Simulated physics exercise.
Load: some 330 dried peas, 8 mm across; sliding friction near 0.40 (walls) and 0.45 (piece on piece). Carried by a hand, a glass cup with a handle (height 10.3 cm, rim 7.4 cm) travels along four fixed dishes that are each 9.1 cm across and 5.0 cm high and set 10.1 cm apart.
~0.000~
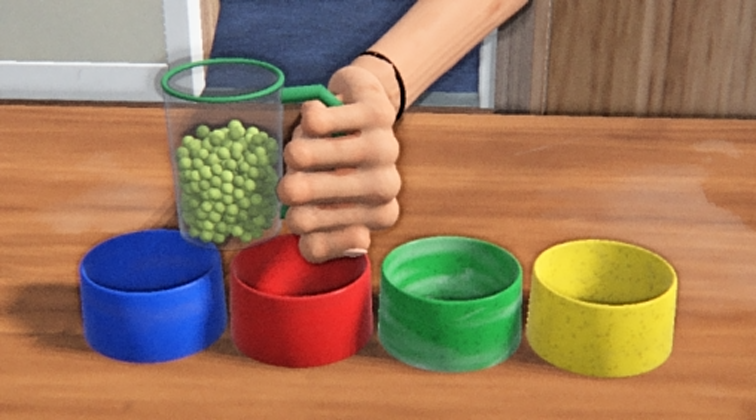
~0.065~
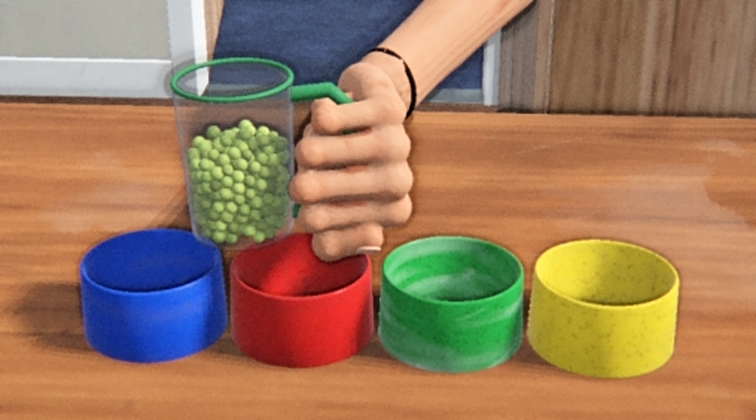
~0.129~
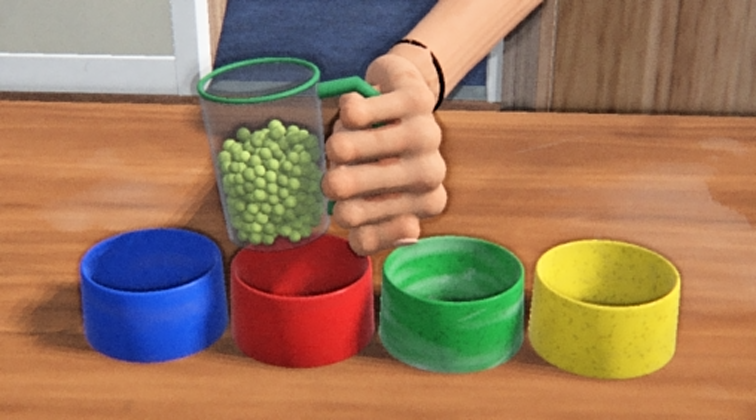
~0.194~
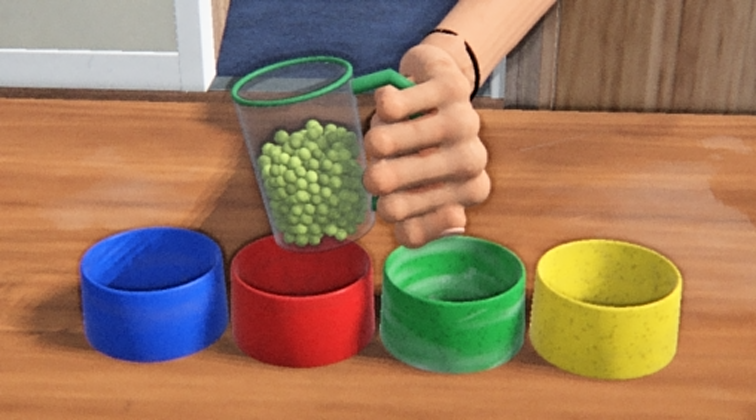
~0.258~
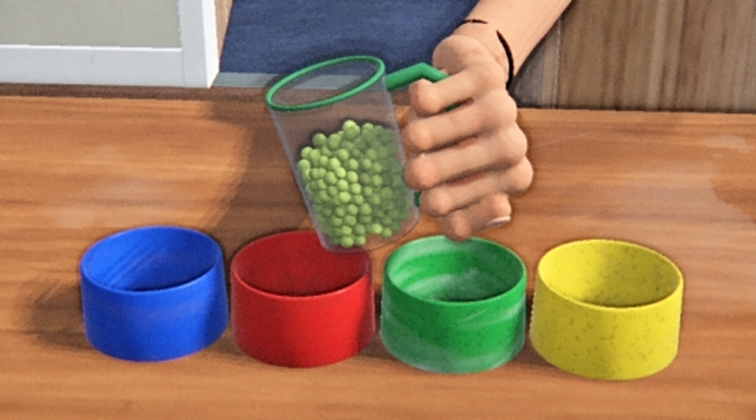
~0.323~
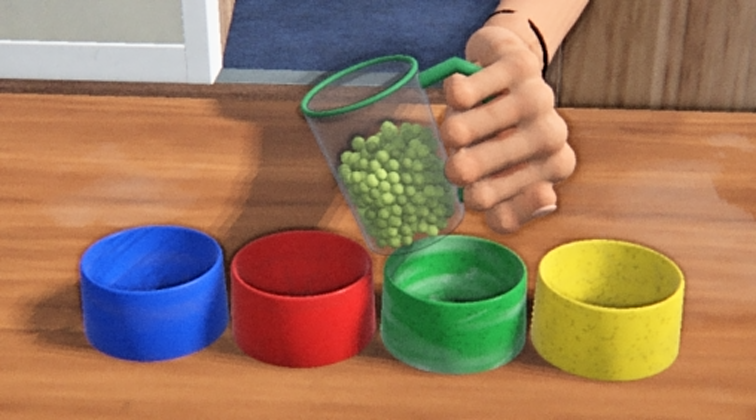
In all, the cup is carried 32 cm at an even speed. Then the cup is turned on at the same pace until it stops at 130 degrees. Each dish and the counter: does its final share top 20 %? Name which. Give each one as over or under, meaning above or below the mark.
Red: Under, blue: Under, green: Under, yellow: Over, counter: Under.
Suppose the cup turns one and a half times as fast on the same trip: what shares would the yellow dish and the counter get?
Yellow 100, counter 0.
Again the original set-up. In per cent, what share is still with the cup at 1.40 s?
90 %.
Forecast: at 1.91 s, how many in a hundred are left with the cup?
It comes out close to 0 per cent.
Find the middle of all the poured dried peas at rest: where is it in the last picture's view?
Roughly (612, 309).
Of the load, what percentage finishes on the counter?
Some 0 in a hundred.
After 0.97 s, tilt 72 degrees; cup holds 100 %.
After 1.40 s, tilt 106 degrees; cup holds 90 %, yellow 10 %.
After 1.91 s, tilt 130 degrees; cup holds 0 %, yellow 100 %.
At rest (2.3 s), red 0 %, blue 0 %, green 0 %, yellow 100 %, counter 0 %.
